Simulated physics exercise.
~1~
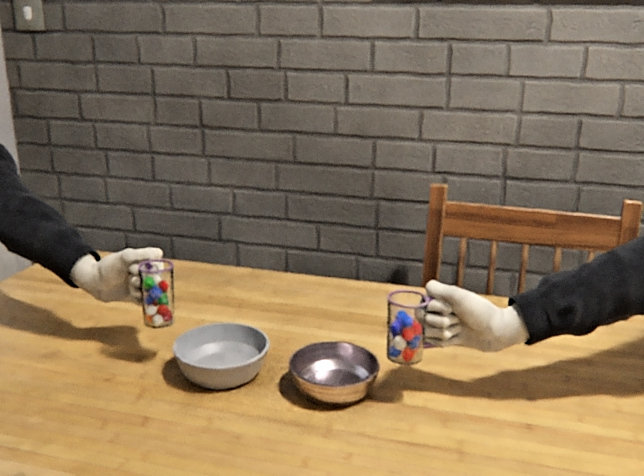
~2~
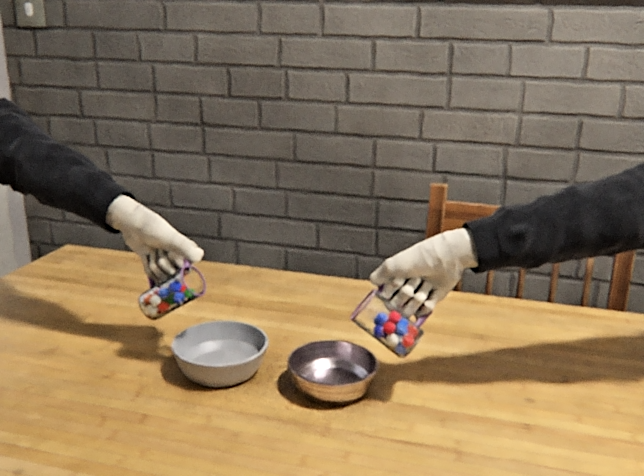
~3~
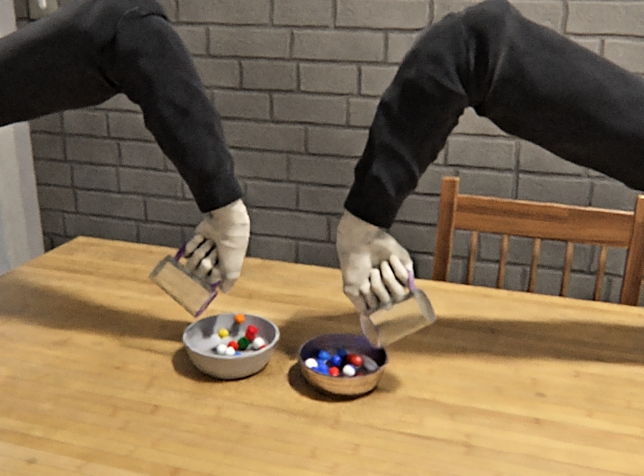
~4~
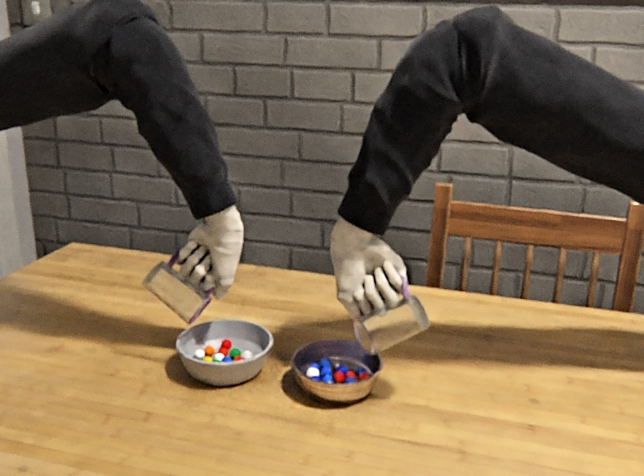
Two gloved hands tip cups of colorful balls into shallow dishes, which catch them all.
